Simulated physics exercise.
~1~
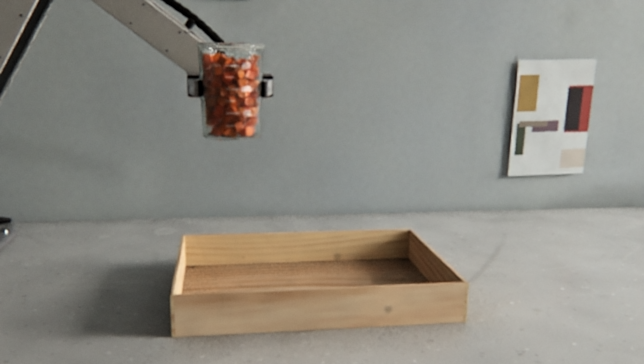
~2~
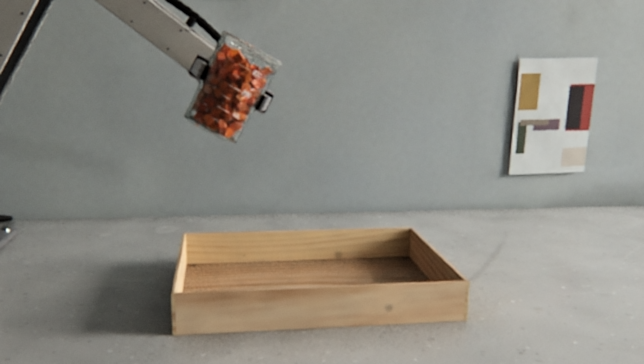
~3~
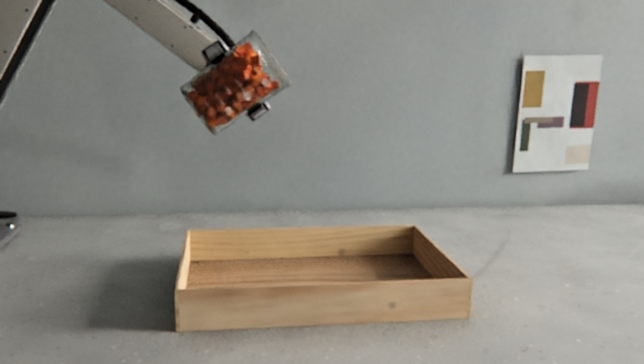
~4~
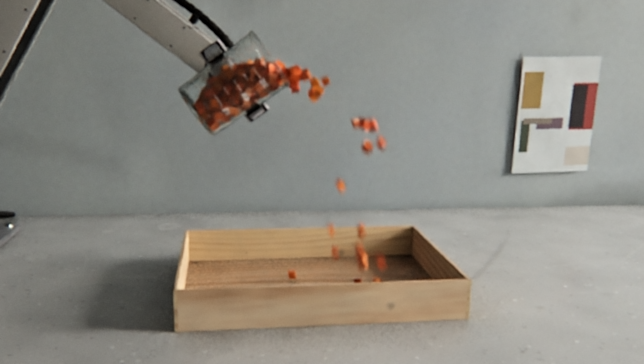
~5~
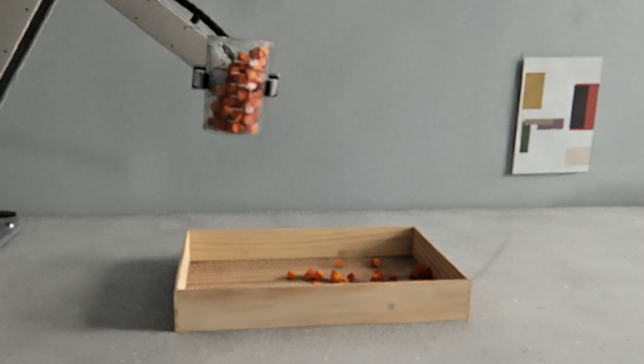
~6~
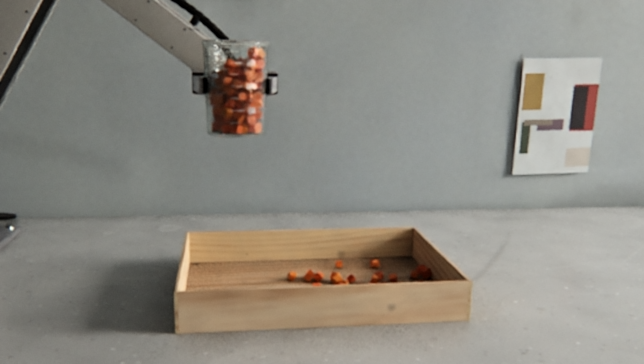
A robot arm holds a clear cup filled with orange vegetable dice upright above a shallow wooden tray on a grey table. The arm tips the cup to the right, and at first the dice stay inside as it leans further. Then some of them slide over the rim and tumble down in a loose stream into the tray. The arm swings the cup back upright, stopping the flow. At the end the cup is level and still holds most of the dice, while a small scatter of them lies in the tray, mostly toward the right.
